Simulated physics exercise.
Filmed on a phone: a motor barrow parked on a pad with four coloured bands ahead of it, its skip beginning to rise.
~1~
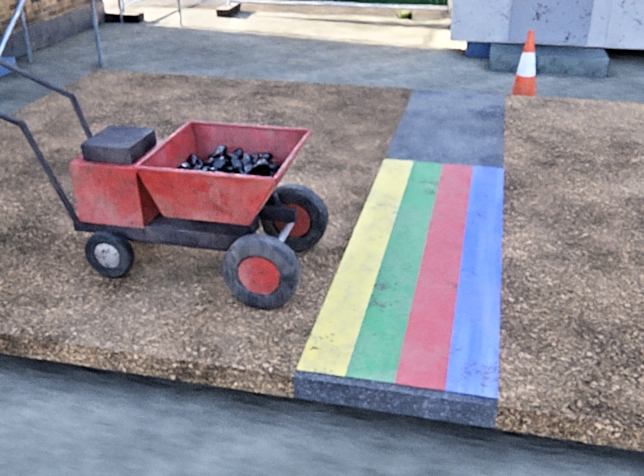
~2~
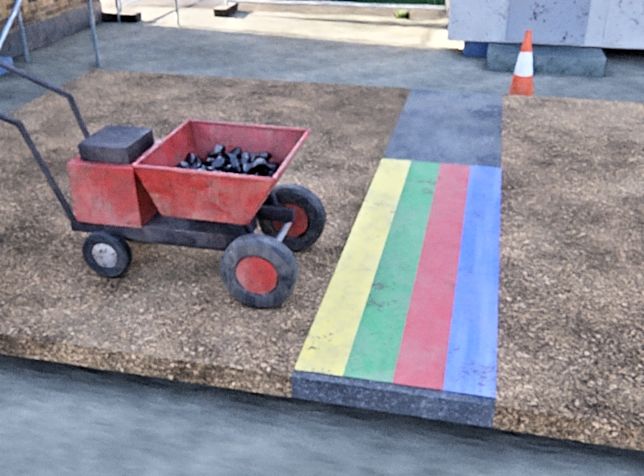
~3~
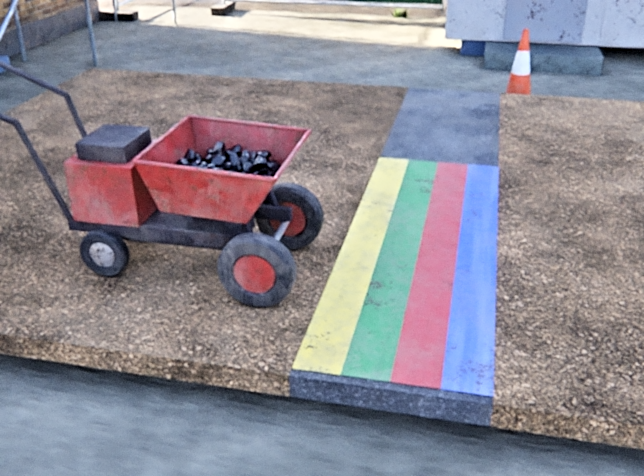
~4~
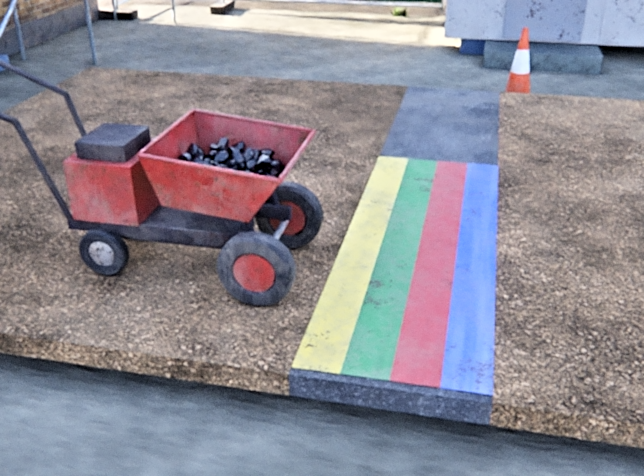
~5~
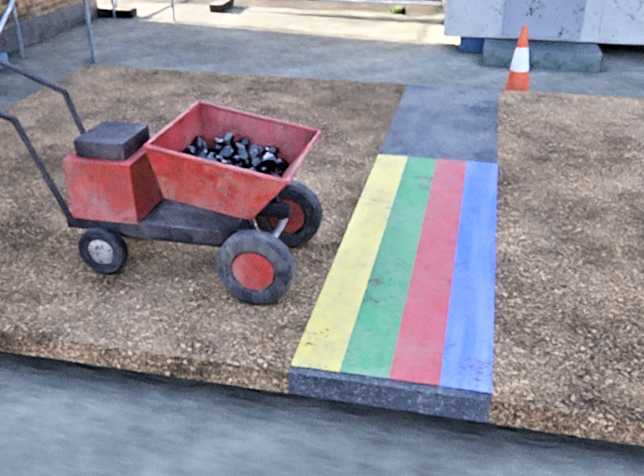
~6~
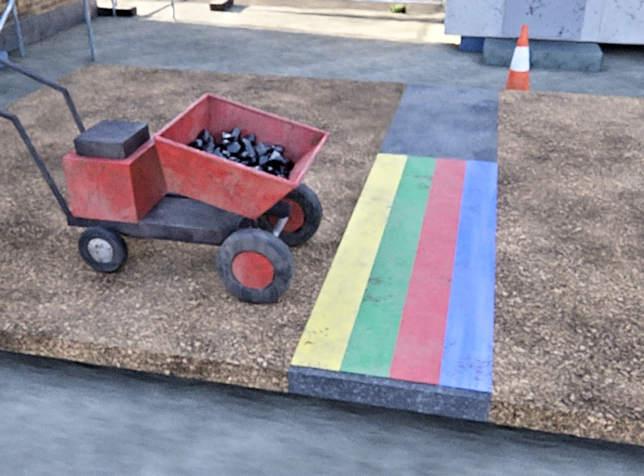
Red motor barrow standing beside yellow, green, red and blue bands, its skip of black coal lumps slowly tilting up toward the right.
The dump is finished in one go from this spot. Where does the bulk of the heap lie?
The green strip carries the most.
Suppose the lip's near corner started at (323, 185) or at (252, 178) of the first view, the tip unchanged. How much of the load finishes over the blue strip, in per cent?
First some 30, then 0 per cent.
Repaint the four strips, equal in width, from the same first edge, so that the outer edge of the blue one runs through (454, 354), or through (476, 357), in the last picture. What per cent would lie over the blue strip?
The first gives 20 %, the second 10 %.
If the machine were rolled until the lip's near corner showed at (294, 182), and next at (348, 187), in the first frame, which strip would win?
One: The strip in red. Two: That blue strip.
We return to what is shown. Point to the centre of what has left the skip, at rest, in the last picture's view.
At about (402, 282).
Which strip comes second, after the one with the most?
Next in line is the red one.
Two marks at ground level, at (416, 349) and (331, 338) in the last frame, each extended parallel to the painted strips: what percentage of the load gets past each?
In turn 20 and 100 in a hundred.
Soon, skip tipped steeply; all in the skip.
A while on, skip tipped right over; nearly all in the skip; a small part over the green strip.
Towards the end, skip tipped right over; about a quarter in the skip; a stray few over the yellow strip; about half over the green strip; about a third over the red strip; a small part over the blue strip; a stray few off the paint.
Finally, skip tipped right over; a small part over the yellow strip; about half over the green strip; about a third over the red strip; a small part over the blue strip; a stray few off the paint.
